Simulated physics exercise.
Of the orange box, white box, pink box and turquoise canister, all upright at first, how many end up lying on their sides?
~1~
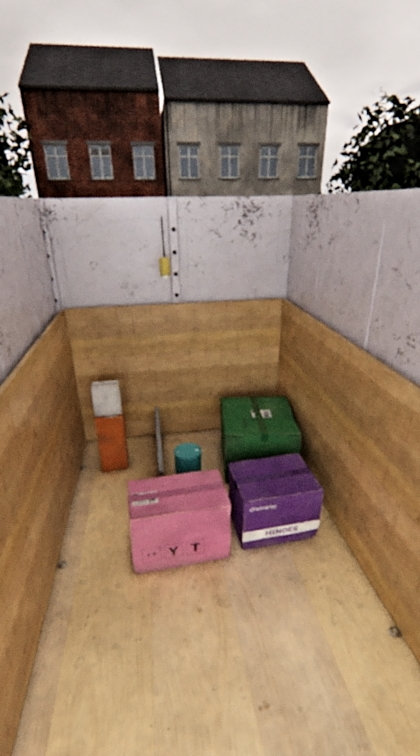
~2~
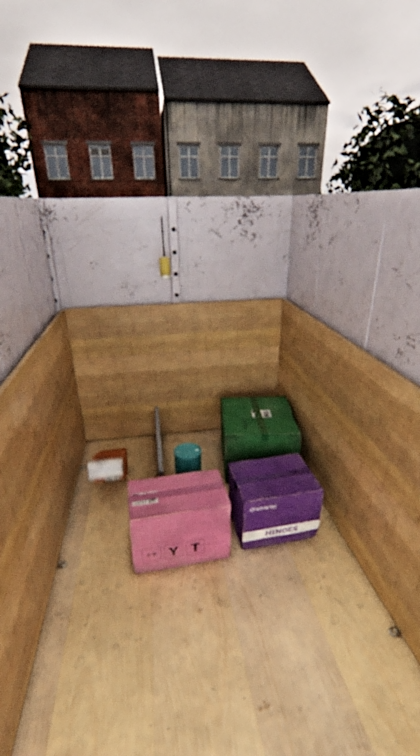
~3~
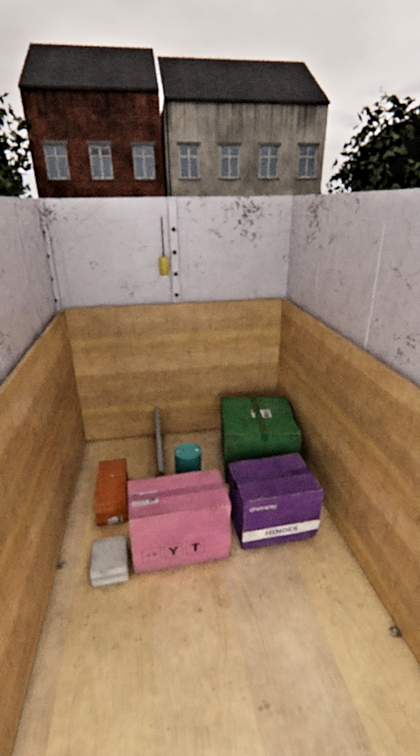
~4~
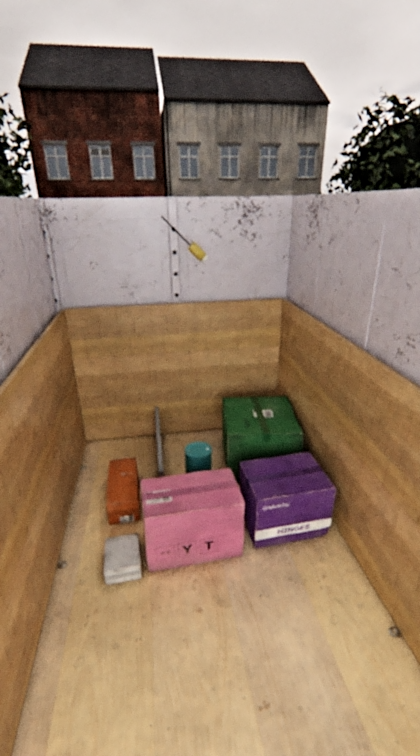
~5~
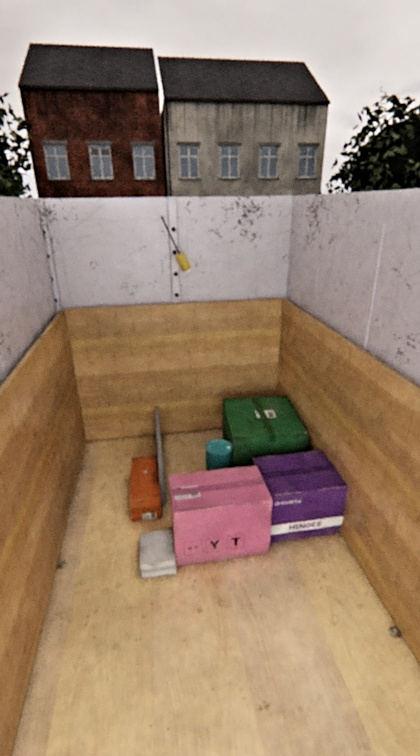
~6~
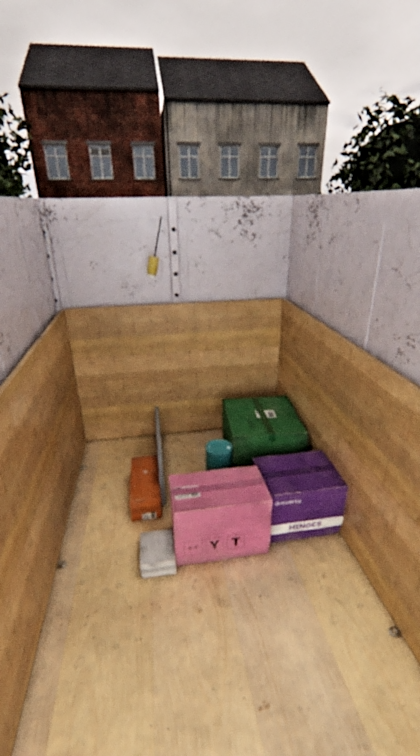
Two of them end up lying on their sides, the orange box and the white box. The pink box and the turquoise canister stay upright.
